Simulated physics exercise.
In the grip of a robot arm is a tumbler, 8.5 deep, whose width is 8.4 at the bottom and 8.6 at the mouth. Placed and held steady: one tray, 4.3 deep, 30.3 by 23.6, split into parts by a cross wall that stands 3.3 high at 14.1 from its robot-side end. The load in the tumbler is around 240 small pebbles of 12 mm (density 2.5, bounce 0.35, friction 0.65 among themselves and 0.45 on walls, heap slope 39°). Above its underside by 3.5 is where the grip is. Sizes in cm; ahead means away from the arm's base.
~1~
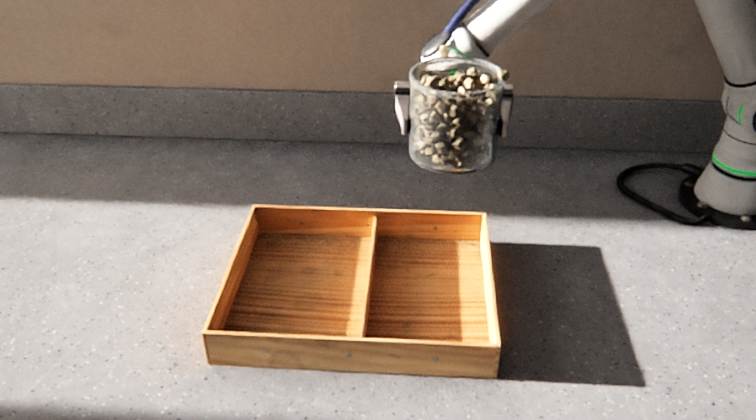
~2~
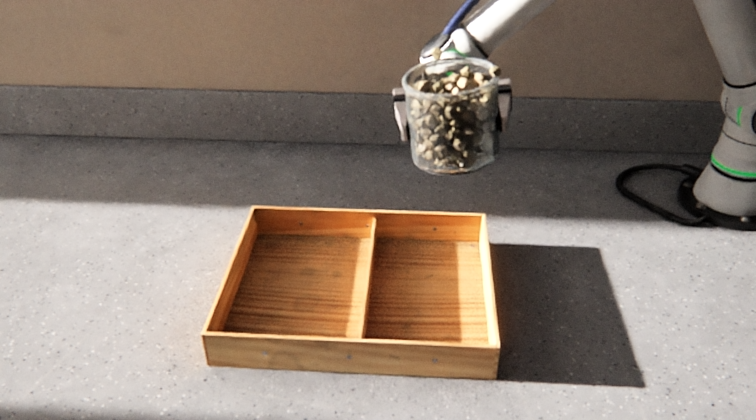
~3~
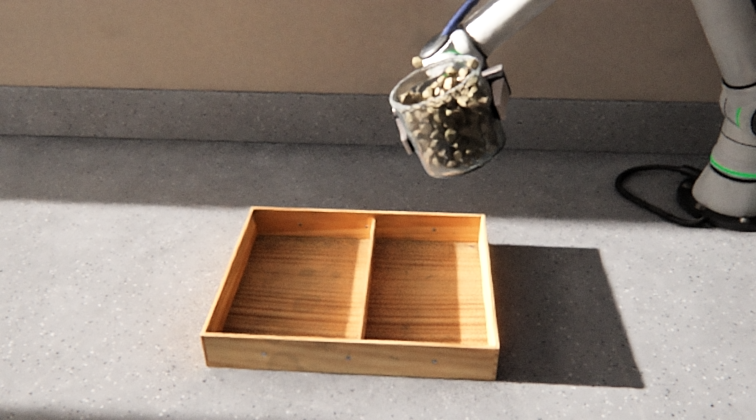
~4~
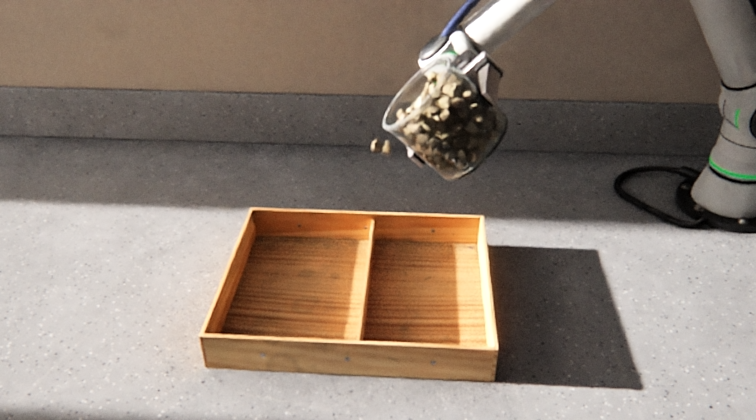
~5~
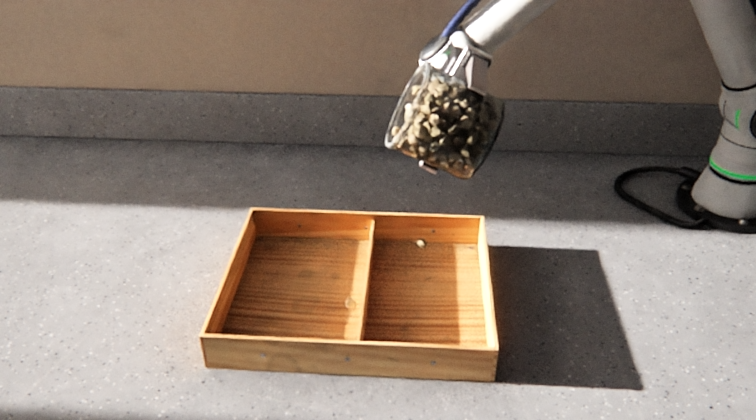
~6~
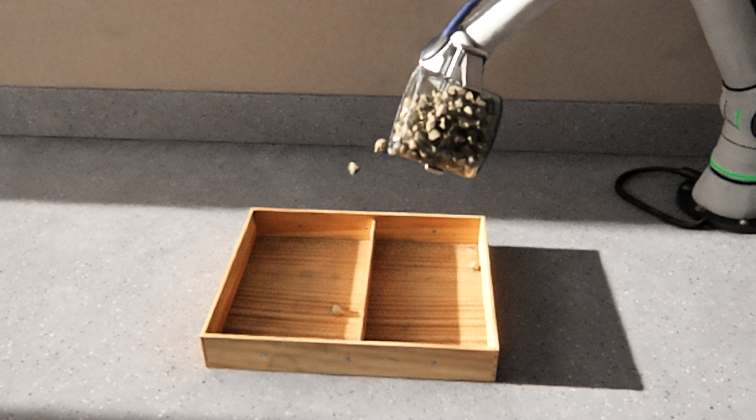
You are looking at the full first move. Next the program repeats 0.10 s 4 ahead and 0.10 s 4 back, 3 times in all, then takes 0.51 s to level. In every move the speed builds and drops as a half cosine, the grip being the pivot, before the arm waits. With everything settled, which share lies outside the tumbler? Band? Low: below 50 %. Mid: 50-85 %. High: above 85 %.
Mid.
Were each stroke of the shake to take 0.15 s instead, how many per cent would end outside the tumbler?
About 25 per cent in that case.
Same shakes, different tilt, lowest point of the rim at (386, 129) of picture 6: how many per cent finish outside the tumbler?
About 30 per cent.
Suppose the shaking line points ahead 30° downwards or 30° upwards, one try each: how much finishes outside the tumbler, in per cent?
I'd say close to 30 percent for the first and close to 80 percent for the second.
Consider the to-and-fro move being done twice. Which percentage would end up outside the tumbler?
Expected share: About 45 %.
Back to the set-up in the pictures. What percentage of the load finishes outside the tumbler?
I'd guess near 60 per cent.
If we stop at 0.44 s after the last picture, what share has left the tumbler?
Near 45 in a hundred parts have gone so far.
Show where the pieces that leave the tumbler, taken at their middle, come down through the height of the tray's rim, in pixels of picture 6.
I'd put it somewhere near (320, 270).
Then, 0.44 s on, tilted 71° forward, highest piece 25 above the table; 132 in the tumbler, 59 in the far-side part, 8 in the robot-side part, 1 on the table or floor, 39 in flight or on a rim.
Then, 0.89 s on, tilted 28° forward, highest piece 27 above the table; 119 in the far-side part, 100 in the tumbler, 18 in the robot-side part, 1 on the table or floor, 1 in flight or on a rim.
Then, 1.31 s on, level, highest piece 27 above the table; 120 in the far-side part, 100 in the tumbler, 18 in the robot-side part, 1 on the table or floor.
Then, 2.36 s on, level, highest piece 27 above the table; 120 in the far-side part, 100 in the tumbler, 18 in the robot-side part, 1 on the table or floor.
In the end, 120 in the far-side part, 100 in the tumbler, 18 in the robot-side part, 1 on the table or floor. That is 58 % outside the tumbler.
